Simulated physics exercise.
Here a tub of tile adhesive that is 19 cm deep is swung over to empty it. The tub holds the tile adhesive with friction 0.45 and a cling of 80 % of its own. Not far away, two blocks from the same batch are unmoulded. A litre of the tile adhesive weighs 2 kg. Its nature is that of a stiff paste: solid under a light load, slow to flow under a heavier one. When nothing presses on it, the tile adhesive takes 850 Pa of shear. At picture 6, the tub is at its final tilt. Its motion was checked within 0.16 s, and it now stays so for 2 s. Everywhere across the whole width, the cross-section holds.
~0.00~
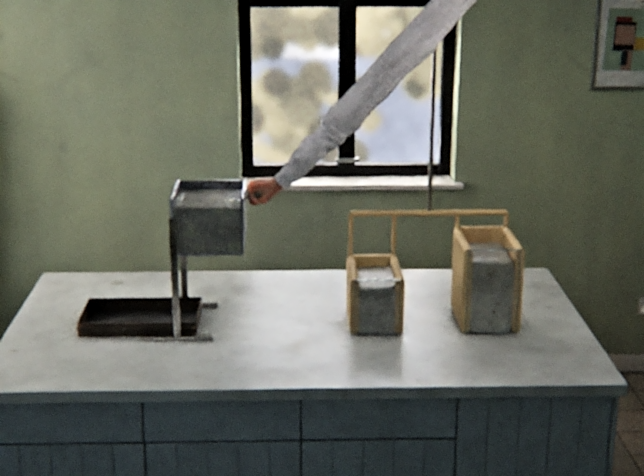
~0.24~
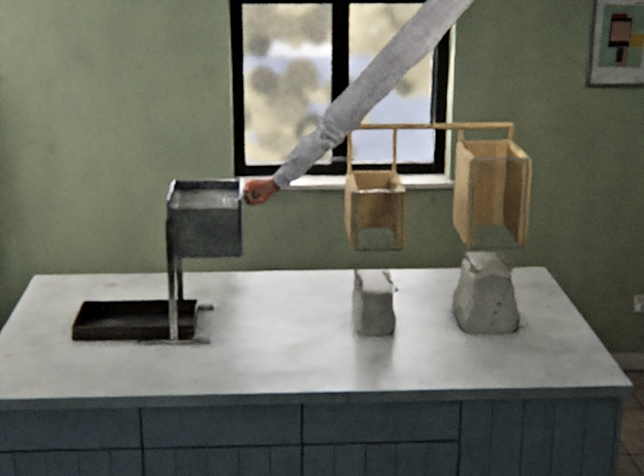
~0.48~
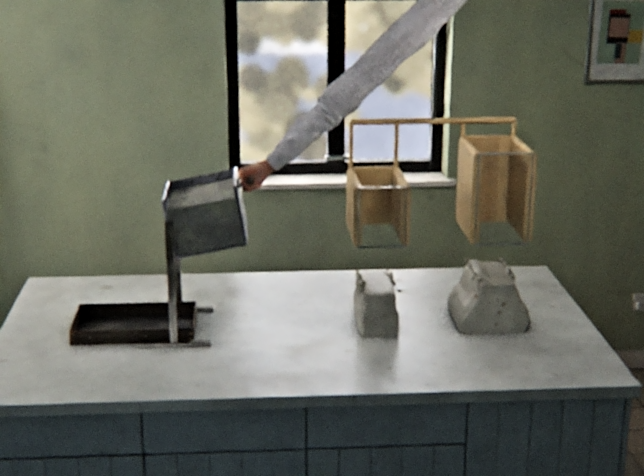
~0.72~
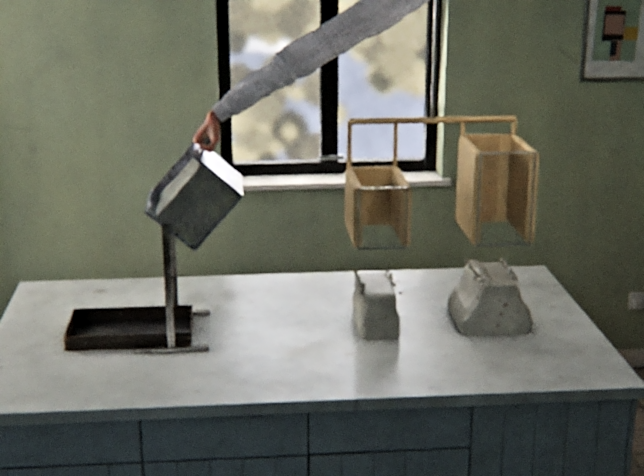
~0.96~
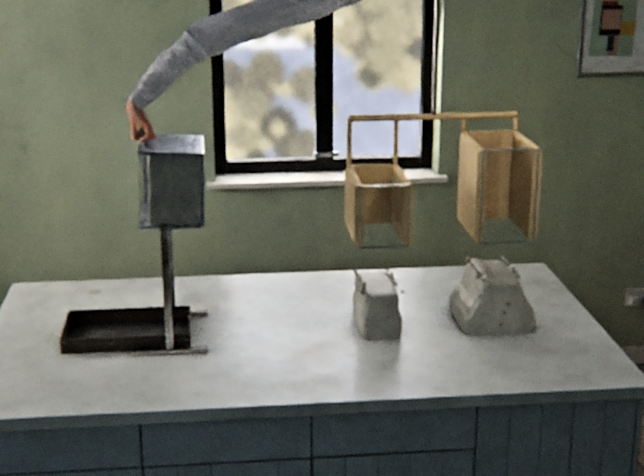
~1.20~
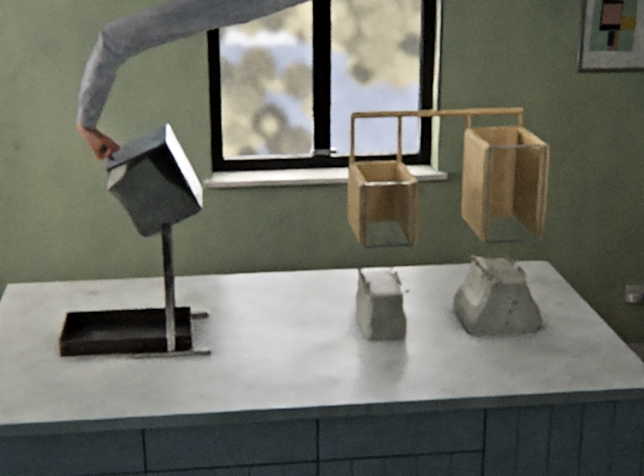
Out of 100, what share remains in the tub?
9 out of 100.
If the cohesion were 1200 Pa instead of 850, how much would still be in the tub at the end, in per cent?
About 10 per cent.
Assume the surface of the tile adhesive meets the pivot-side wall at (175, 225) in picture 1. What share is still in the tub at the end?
40 %.
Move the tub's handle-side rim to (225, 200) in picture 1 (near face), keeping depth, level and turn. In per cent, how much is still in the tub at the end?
0 %, roughly.
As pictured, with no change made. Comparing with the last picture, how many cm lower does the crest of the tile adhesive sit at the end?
Roughly 12 cm.
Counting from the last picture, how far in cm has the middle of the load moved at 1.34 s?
About 10 cm.
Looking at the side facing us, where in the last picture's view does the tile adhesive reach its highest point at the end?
Roughly at pixel (186, 198).
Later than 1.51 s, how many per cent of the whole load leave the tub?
About 4 per cent.
After 1.34 s, the tub is at 115 degrees and holds 42 %.
After 1.51 s, the tub is at 115 degrees and holds 13 %.
After 1.68 s, the tub is at 115 degrees and holds 9 %.
After 1.85 s, the tub is at 115 degrees and holds 9 %.
After 3.20 s, at the end, the tub is at 115 degrees and holds 9 %.
